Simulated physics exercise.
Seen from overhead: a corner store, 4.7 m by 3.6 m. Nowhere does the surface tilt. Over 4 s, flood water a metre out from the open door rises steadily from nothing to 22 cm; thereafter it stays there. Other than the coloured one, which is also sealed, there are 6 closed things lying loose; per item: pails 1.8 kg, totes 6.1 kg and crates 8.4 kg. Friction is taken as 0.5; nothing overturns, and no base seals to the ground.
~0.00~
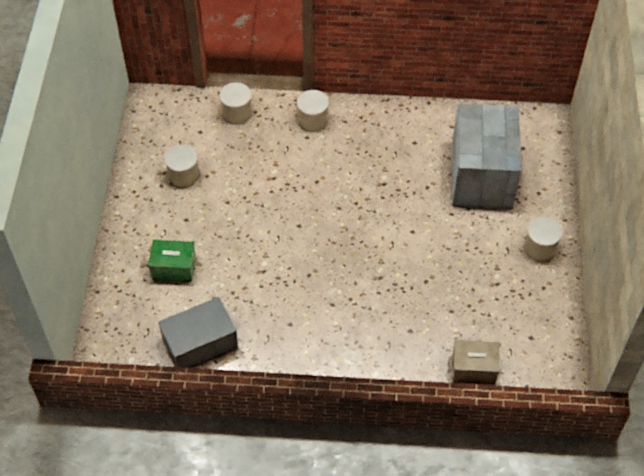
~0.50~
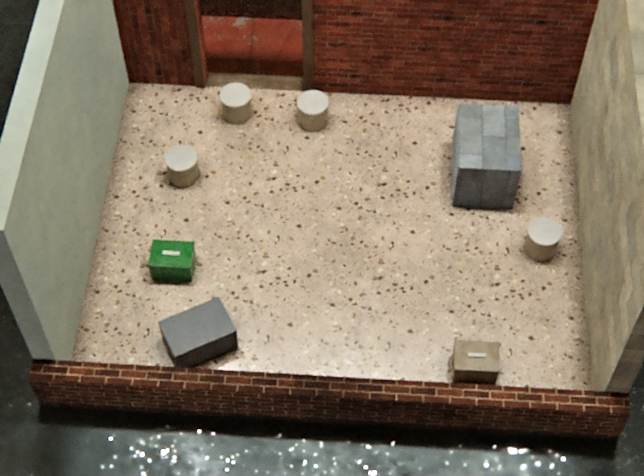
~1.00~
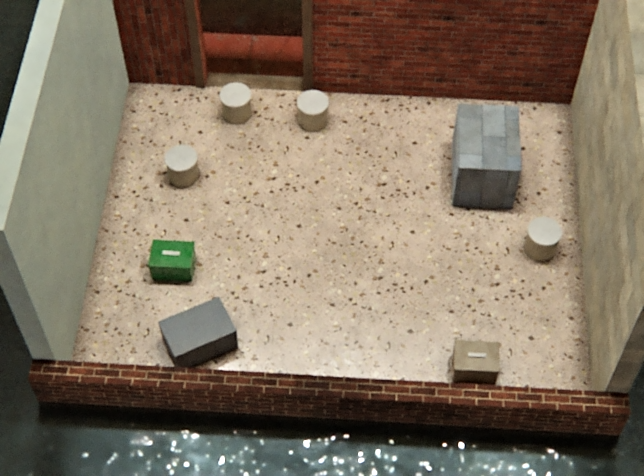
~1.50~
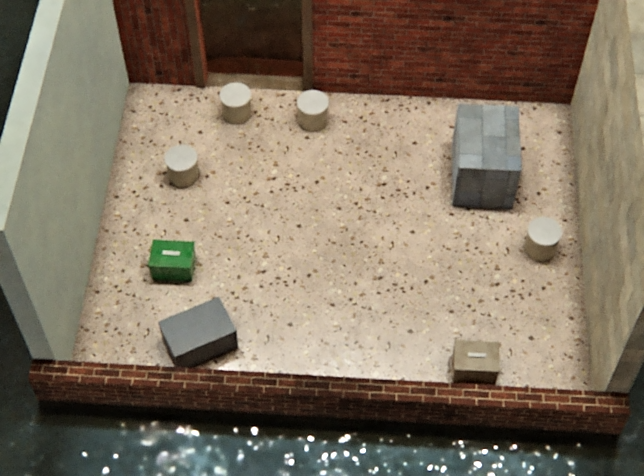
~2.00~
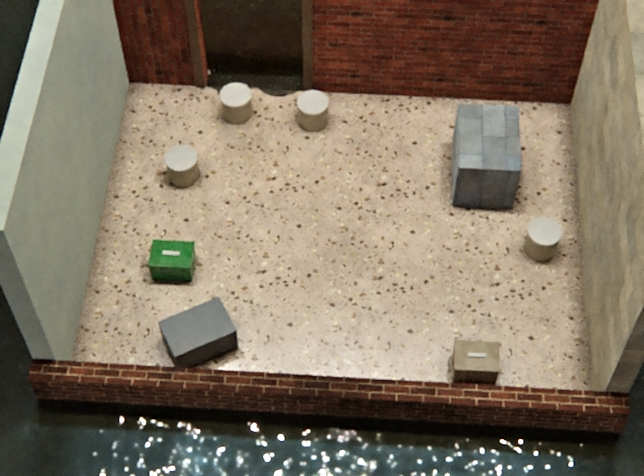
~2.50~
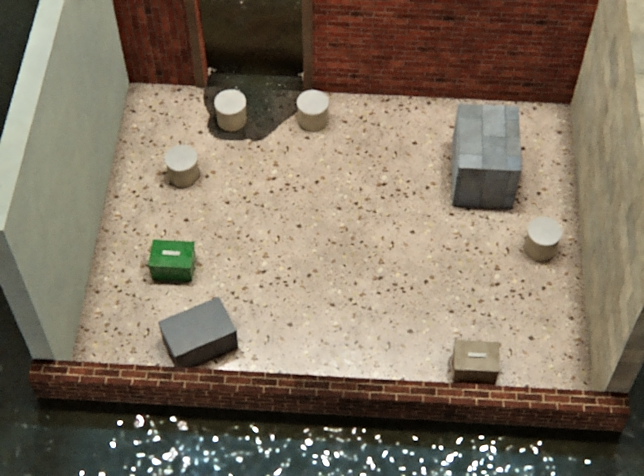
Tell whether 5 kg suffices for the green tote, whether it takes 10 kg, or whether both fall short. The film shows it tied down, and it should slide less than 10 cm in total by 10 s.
No listed ballast does the job.
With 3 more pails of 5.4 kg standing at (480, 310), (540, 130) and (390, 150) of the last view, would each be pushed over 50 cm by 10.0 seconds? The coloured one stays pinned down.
One by one: Not far enough, not far enough and not far enough.
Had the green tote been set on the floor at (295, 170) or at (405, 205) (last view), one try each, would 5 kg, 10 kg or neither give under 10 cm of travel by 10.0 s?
Well, at the first spot no weight will do, and at the second either weight will do.
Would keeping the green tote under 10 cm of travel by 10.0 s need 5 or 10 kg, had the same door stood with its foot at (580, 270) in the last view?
I'd say neither one will work.
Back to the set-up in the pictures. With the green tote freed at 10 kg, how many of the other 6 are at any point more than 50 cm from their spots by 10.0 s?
4 in all.
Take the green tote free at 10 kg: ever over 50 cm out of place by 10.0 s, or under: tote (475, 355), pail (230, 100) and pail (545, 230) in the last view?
First exceeds it, then exceeds it, then exceeds it.
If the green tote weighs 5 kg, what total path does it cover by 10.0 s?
About 350 cm.
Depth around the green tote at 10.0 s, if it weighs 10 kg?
Depth: Approx. 12 cm.
After 3.5 s the green tote would be 0 cm from its start with 5 kg and 0 cm from its start with 10 kg; 0 cm of water round it then.
After 4.5 s the green tote would be 0 cm from its start with 5 kg and 0 cm from its start with 10 kg; 3 cm of water round it then.
After 7.0 s the green tote would be 108 cm from its start with 5 kg and 31 cm from its start with 10 kg; 6 cm of water round it then.
After 10.0 s the green tote would be 229 cm from its start with 5 kg and 104 cm from its start with 10 kg; 12 cm of water round it then.
